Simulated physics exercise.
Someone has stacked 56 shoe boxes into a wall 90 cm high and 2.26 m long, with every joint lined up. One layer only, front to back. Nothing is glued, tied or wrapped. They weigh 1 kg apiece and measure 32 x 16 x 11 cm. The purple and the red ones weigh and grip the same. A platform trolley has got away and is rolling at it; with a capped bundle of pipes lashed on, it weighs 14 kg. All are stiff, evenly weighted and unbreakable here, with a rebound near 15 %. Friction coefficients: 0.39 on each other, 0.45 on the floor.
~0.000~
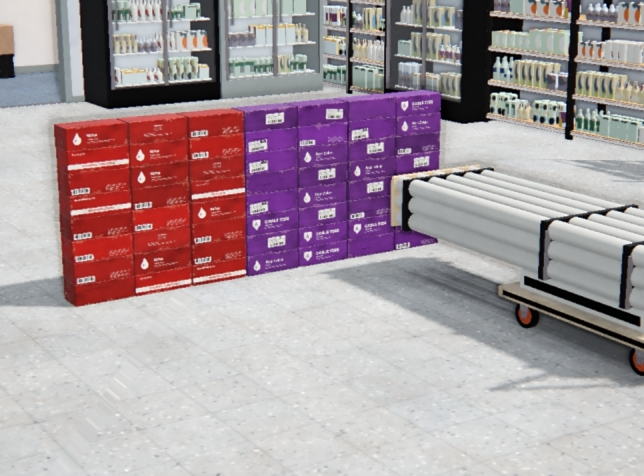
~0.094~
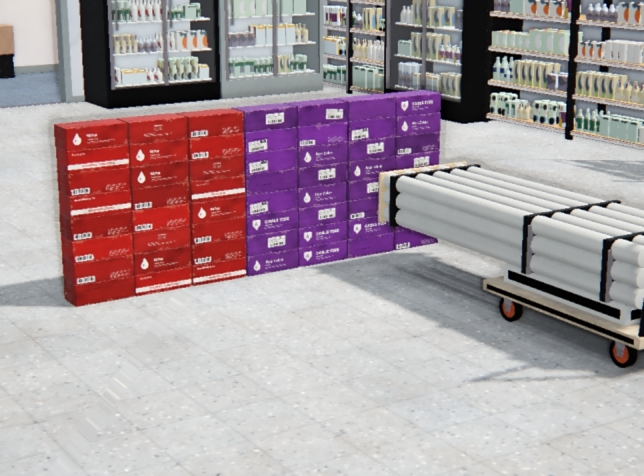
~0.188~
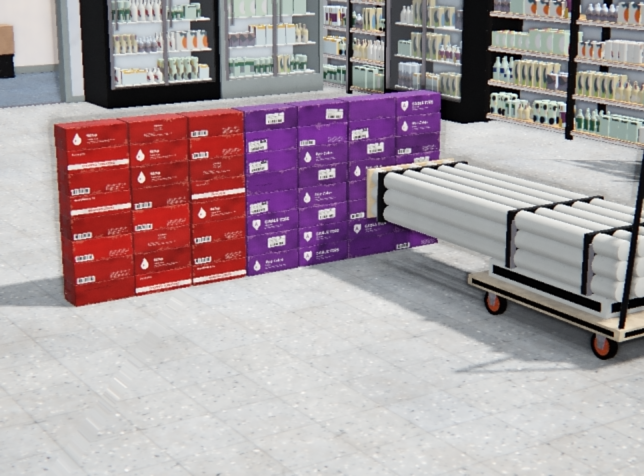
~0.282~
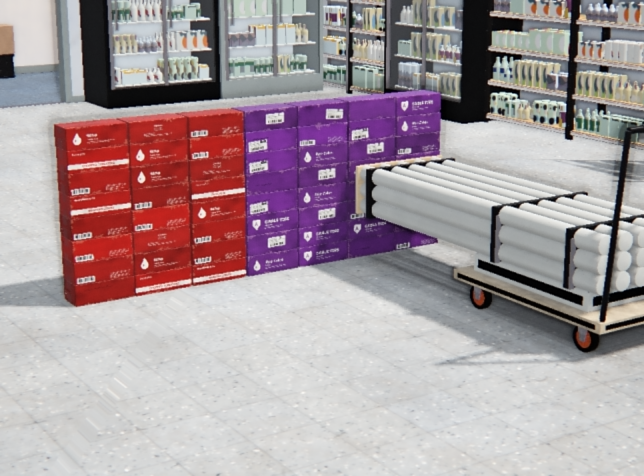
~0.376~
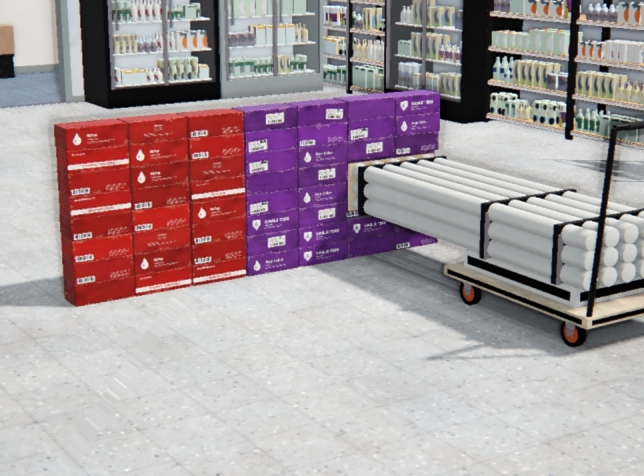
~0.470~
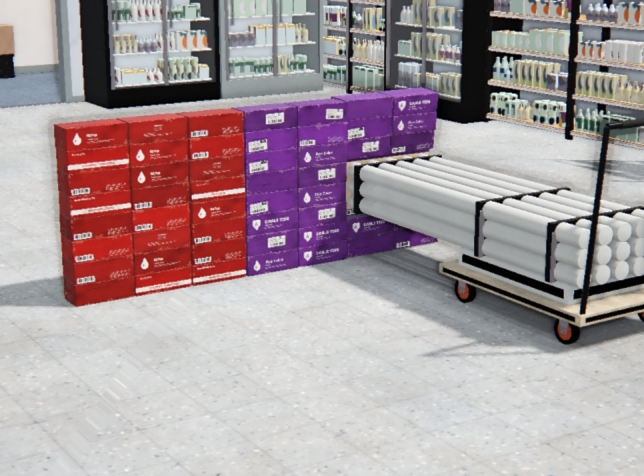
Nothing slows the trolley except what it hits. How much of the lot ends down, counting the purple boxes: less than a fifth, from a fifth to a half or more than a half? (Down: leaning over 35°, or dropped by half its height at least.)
It comes to between a fifth and a half.
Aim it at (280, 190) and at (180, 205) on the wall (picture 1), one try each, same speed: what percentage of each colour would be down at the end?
Red 30 then 60, purple 50 then 0 per cent.
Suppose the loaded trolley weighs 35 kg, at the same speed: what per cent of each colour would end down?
In that case red 0, purple 50 per cent.
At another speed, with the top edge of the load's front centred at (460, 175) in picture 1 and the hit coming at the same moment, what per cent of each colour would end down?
In that case red 0, purple 50 per cent.
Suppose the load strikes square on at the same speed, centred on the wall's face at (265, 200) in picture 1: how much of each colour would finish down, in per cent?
In that case red 20, purple 20 per cent.
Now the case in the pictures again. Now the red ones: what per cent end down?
Ending so: Red 0 per cent.
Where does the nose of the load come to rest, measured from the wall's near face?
About 20 cm past it.
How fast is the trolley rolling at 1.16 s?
Roughly 0.1 m/s.
Around 0.64 s, load 12 cm past the wall's line, still rolling; none of the 32 purple boxes down (0 of 56 in all colours); top purple box unmoved.
Around 0.92 s, load 15 cm past the wall's line, still rolling; none of the 32 purple boxes down (0 of 56 in all colours); top purple box unmoved.
Around 1.16 s, load 17 cm past the wall's line, still rolling; 14 of the 32 purple boxes down (14 of 56 in all colours); top purple box unmoved.
Around 1.36 s, load 18 cm past the wall's line, stopped; 14 of the 32 purple boxes down (14 of 56 in all colours); top purple box unmoved.
Finally (2.3 s), load 19 cm past the wall's line, stopped; 13 of the 32 purple boxes down (13 of 56 in all colours); top purple box unmoved; top red box unmoved. That is 41 per cent. Seen by the last camera, middles, top purple box near (315, 112), top red box near (152, 128).
